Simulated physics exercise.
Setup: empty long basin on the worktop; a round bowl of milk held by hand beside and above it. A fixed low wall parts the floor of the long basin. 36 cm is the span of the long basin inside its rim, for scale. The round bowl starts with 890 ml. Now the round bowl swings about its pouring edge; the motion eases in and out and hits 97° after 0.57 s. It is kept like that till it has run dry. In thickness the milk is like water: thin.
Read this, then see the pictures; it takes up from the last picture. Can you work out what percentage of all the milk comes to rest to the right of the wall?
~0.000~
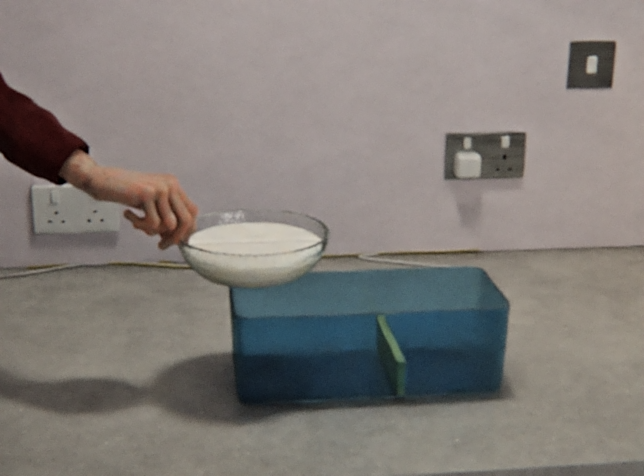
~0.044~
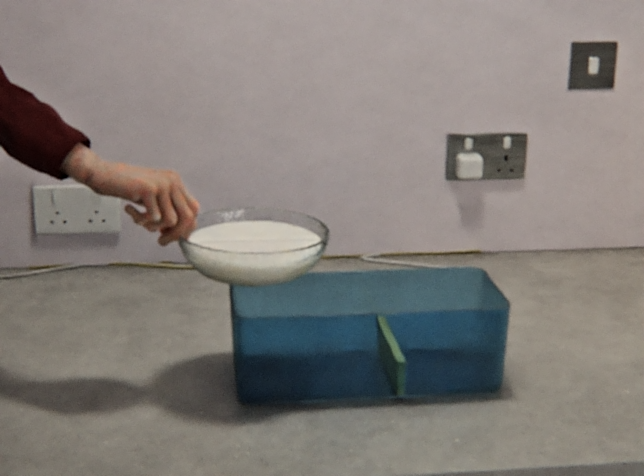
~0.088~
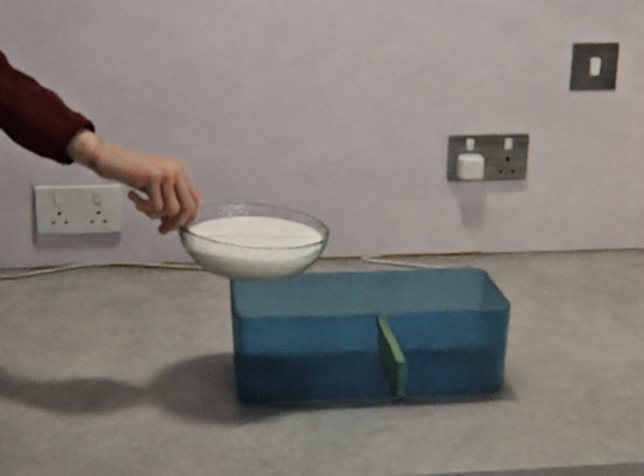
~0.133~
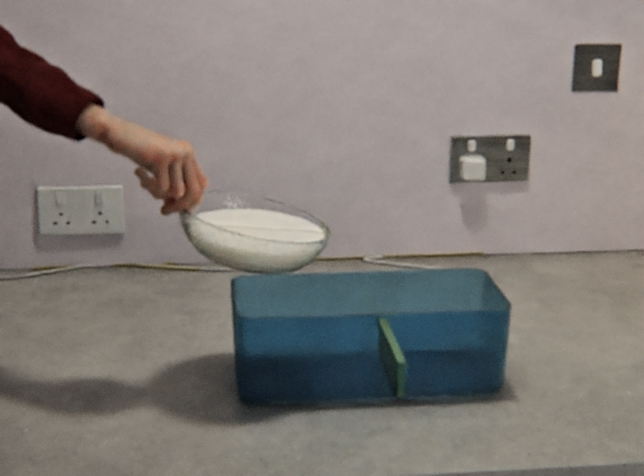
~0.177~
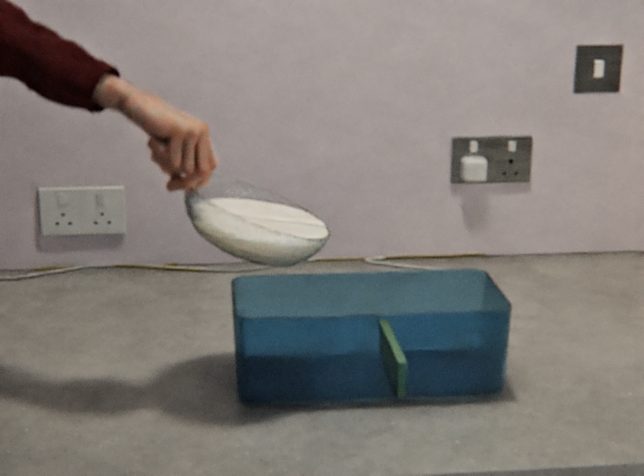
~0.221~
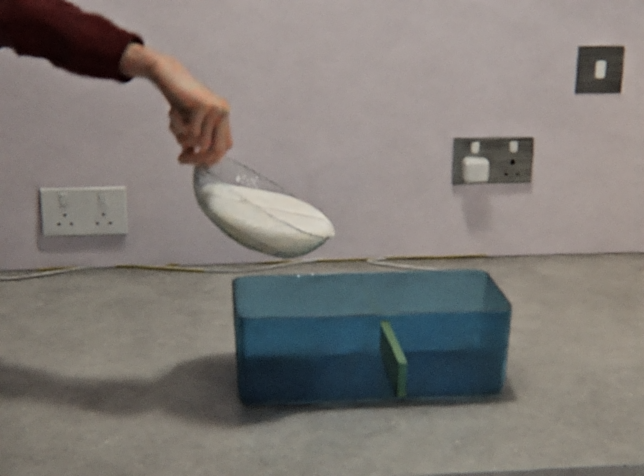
I would put it at 67 per cent.
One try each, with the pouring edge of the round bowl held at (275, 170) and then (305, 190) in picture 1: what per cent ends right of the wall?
I'd say 40 percent on the first go, 55 percent on the next.
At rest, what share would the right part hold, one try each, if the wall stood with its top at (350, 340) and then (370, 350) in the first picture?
One try each: Around 75 percent and then around 65 percent.
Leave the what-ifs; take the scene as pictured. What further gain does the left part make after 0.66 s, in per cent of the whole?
About 16 percent, give or take.
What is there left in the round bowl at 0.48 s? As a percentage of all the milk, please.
Roughly 14 percent.
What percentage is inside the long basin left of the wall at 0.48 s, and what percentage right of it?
About 7 left, about 12 right.
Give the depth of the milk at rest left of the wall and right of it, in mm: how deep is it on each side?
Final levels - left approx 8 mm, right approx 30 mm.
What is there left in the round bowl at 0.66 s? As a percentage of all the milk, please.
I reckon near 0 per cent still sits there.
After 0.48 s the tilt is 91° and 14 per cent is still to pour, 7 is left of the wall and 12 right of it.
After 0.66 s the tilt is 97° and 0 per cent is still to pour, 12 is left of the wall and 78 right of it.
After 0.86 s the tilt is 97° and 2 per cent is still to pour, 16 is left of the wall and 53 right of it.
After 1.07 s the tilt is 97° and 0 per cent is still to pour, 26 is left of the wall and 68 right of it.
In the end 28 per cent lies left of the wall, 67 right of it and 5 outside.
